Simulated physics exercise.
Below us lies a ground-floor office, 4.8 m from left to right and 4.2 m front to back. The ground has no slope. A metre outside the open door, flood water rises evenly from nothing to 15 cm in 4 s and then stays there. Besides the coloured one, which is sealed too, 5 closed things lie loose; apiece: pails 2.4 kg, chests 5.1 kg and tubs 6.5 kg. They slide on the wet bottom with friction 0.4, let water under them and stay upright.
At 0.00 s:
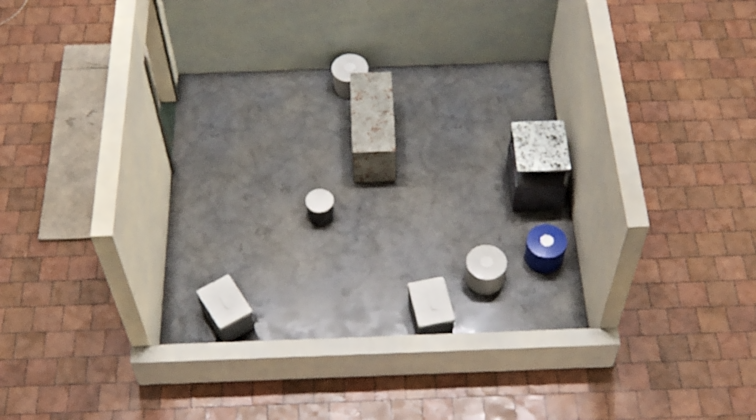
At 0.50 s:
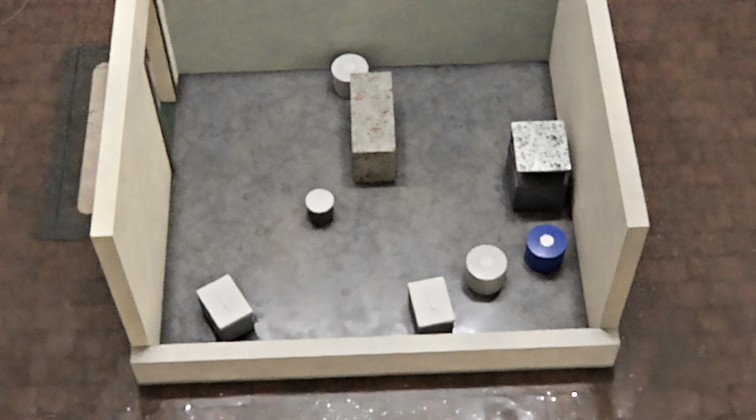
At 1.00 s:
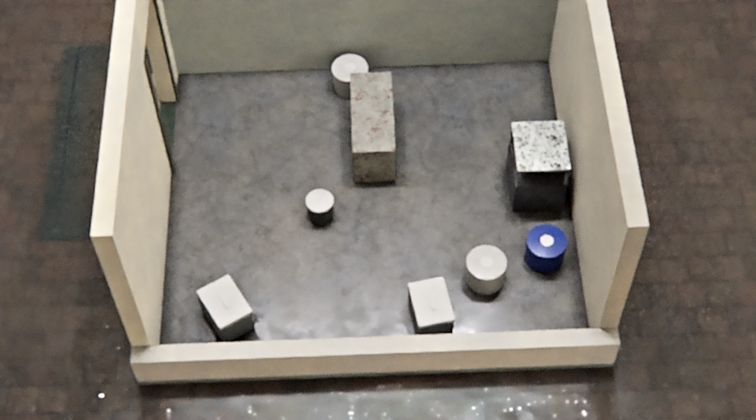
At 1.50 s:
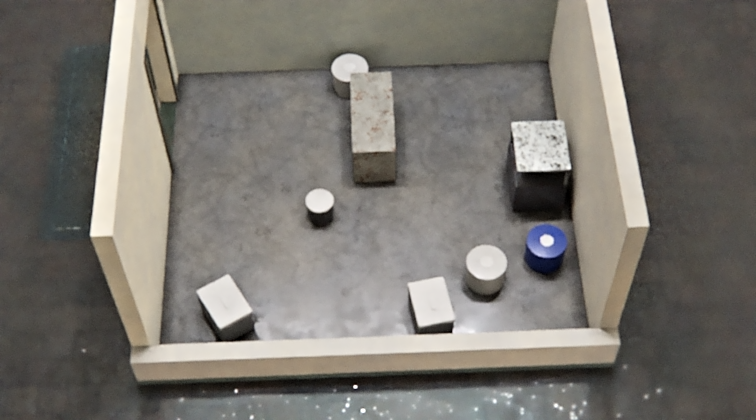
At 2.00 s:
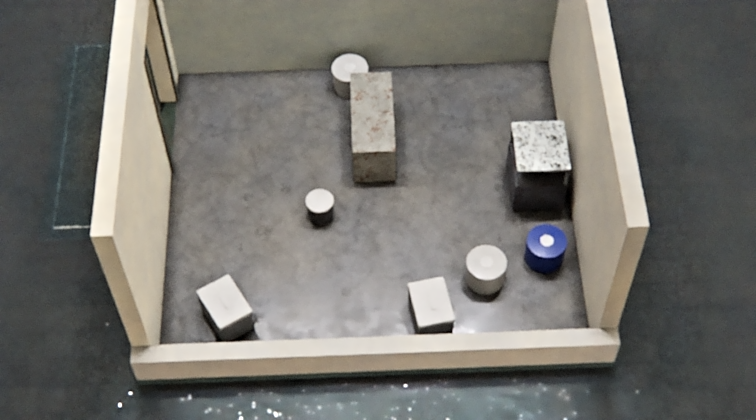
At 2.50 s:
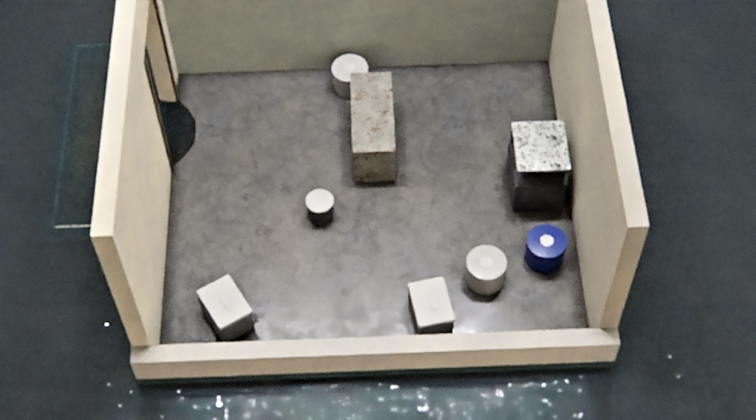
Dark water covers the tiles outside the room, then a small patch enters the doorway.
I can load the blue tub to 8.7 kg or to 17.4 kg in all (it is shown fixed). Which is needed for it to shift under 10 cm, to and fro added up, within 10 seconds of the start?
Verdict: The smaller load will do.
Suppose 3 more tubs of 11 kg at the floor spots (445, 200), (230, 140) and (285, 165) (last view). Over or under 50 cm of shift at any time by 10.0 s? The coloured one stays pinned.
In that order: Less, more, less.
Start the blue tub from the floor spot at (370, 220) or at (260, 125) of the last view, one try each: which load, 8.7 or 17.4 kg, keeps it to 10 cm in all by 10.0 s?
In that order: Either load holds; only the larger holds.
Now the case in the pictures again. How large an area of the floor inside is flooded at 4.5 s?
About 4.0 m2.
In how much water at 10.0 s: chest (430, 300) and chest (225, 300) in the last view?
About 4 and 2 cm.
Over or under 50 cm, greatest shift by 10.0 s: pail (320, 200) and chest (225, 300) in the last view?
In that order: Over, less.
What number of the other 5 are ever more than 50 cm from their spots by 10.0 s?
2 of them.
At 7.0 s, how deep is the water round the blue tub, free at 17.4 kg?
Roughly 0 cm.
After 3.5 s the blue tub would be 0 cm from its start with 8.7 kg and 0 cm from its start with 17.4 kg; 0 cm of water round it then.
After 4.5 s the blue tub would be 0 cm from its start with 8.7 kg and 0 cm from its start with 17.4 kg; 0 cm of water round it then.
After 7.0 s the blue tub would be 0 cm from its start with 8.7 kg and 0 cm from its start with 17.4 kg; 0 cm of water round it then.
After 10.0 s the blue tub would be 0 cm from its start with 8.7 kg and 0 cm from its start with 17.4 kg; 1 cm of water round it then.
